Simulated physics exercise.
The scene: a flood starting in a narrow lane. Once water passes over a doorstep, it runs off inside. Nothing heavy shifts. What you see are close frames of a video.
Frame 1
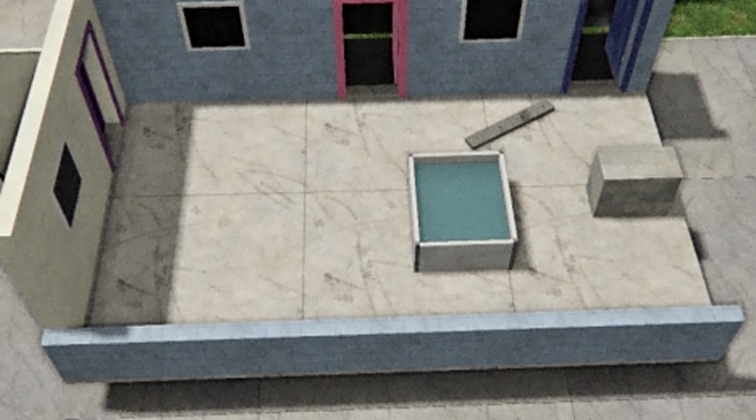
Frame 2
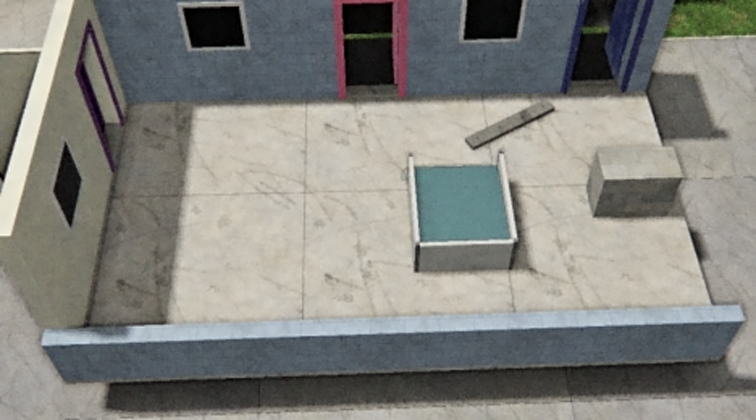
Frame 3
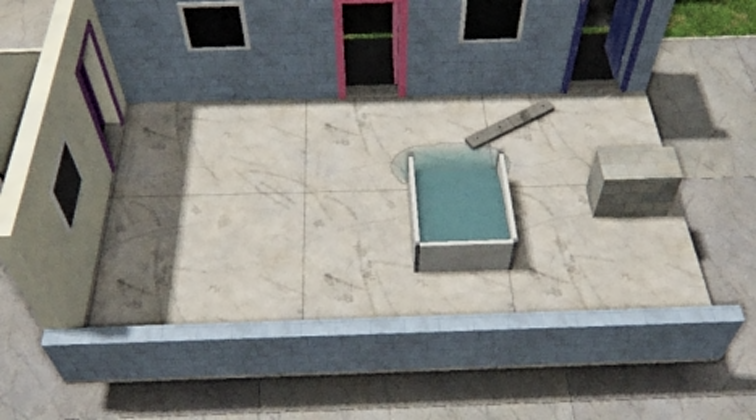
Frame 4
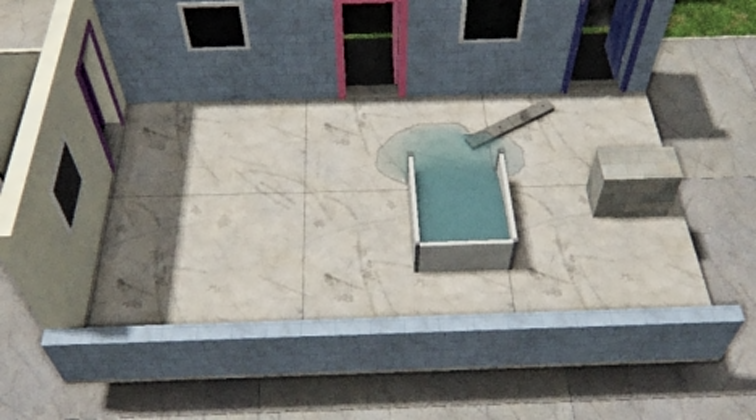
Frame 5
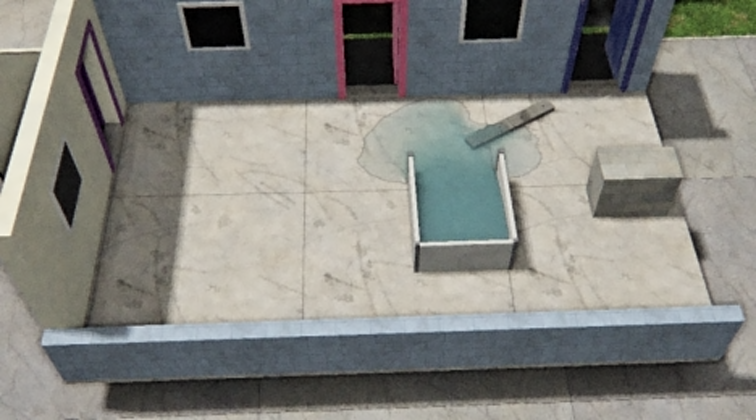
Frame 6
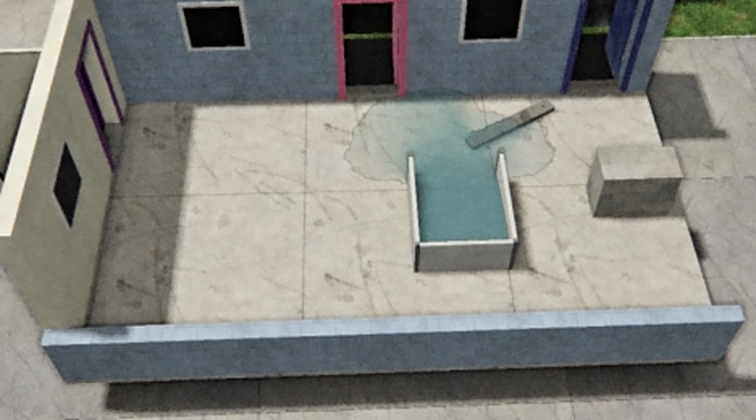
Water poured out of the open tank in the walled yard after its far side disappeared, spreading across the pale floor in a widening puddle toward the blue wall and around the slanted plank.
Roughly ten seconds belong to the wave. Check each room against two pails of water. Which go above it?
At the end, the purple door will not go over two buckets; the blue door will not go over two buckets; the pink door will be deluged.
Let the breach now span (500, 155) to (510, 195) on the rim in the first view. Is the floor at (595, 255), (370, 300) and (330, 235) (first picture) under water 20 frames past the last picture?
Submerged, bone-dry, bone-dry.
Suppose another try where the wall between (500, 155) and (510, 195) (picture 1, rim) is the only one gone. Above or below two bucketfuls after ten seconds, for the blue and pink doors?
In short: The blue one ends up above, the pink one ends up below.
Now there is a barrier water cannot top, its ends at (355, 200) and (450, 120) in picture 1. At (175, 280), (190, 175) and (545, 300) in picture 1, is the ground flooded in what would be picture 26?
As listed: Clear, not flooded, free of water.
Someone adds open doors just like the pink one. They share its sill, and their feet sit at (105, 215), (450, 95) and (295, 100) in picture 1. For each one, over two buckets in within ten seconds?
As listed: Is under, passes that mark, holds.
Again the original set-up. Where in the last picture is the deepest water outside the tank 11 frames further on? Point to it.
It will be deepest around (434, 100).
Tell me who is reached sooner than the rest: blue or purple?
Result: The one in blue.
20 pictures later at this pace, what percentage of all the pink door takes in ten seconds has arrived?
Share at that point: Roughly 90 %.
A moment on, water covers 15 % of the floor; the purple door not reached, the blue door not reached, the pink door under two buckets in.
Next, water covers 20 % of the floor; the purple door not reached, the blue door wet at the sill, nothing in, the pink door over two buckets in.
Then, water covers 35 % of the floor; the purple door wet at the sill, nothing in, the blue door under two buckets in, the pink door far over two buckets in.
Later, water covers 50 % of the floor; the purple door wet at the sill, nothing in, the blue door under two buckets in, the pink door far over two buckets in.
In the end, water covers 65 % of the floor; the purple door wet at the sill, nothing in, the blue door under two buckets in, the pink door far over two buckets in.
